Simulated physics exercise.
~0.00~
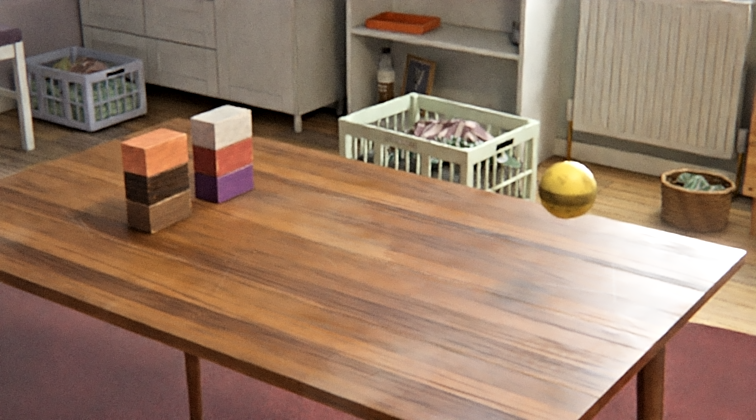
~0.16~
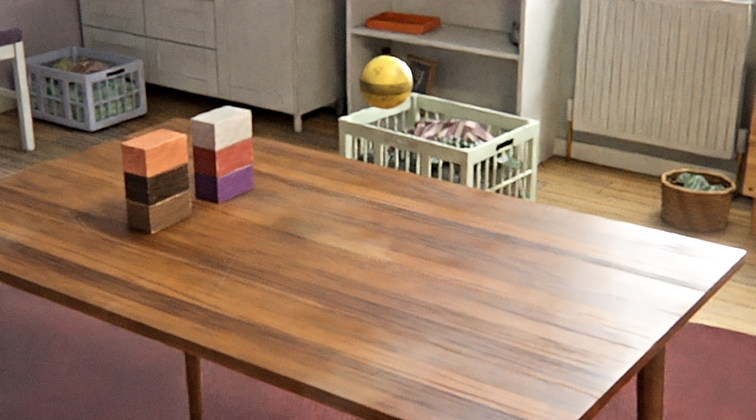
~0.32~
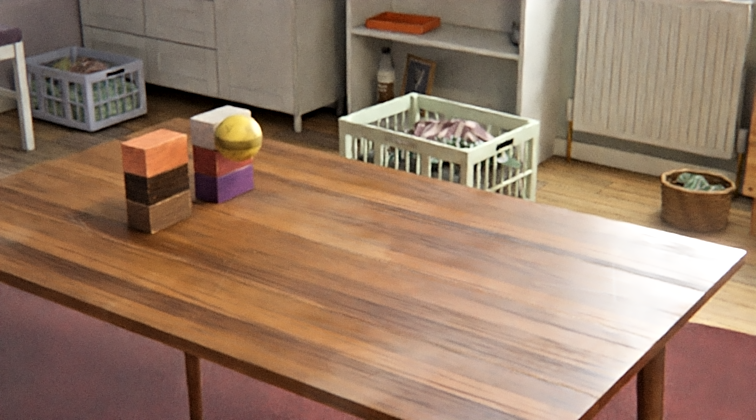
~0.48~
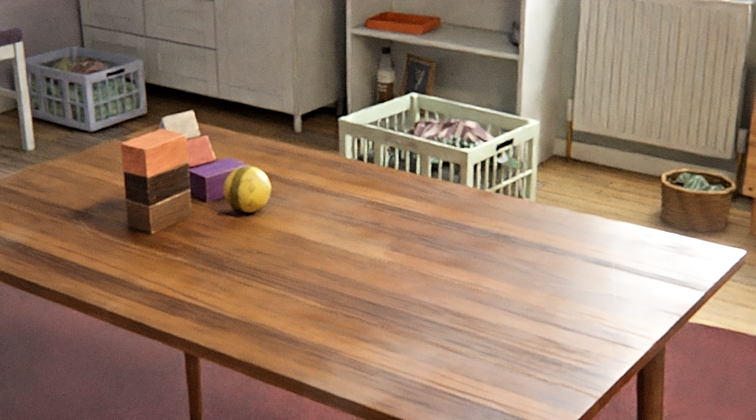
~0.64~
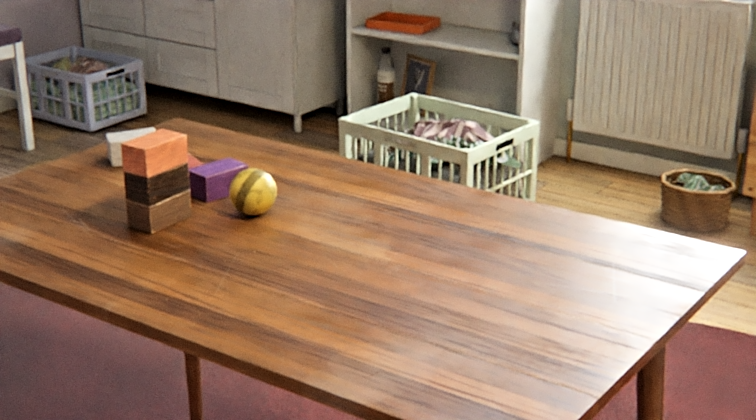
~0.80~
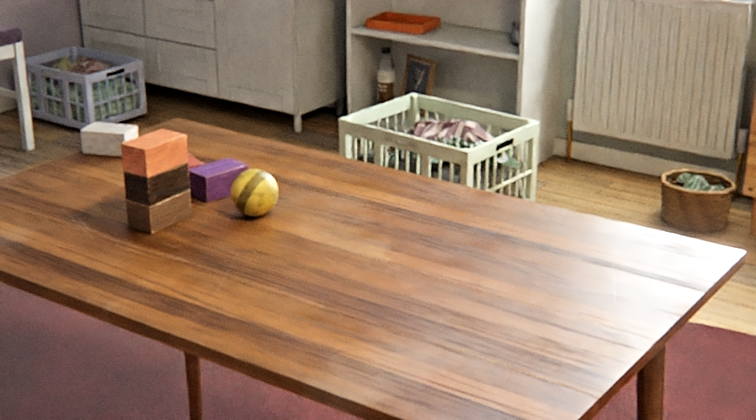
In a room with crates and shelves along the back, two small stacks of blocks stand near the far left of a wooden table. A yellow ball flies in from the right, rises past the shelves, then drops toward the rear stack. It meets the upper blocks, and the white and red ones tilt and tumble leftward off the purple block. The ball comes down on the table beside the purple block and edges slightly right. At the end, the white block lies behind the undisturbed front stack, the red one is mostly hidden, and the purple block remains in place.
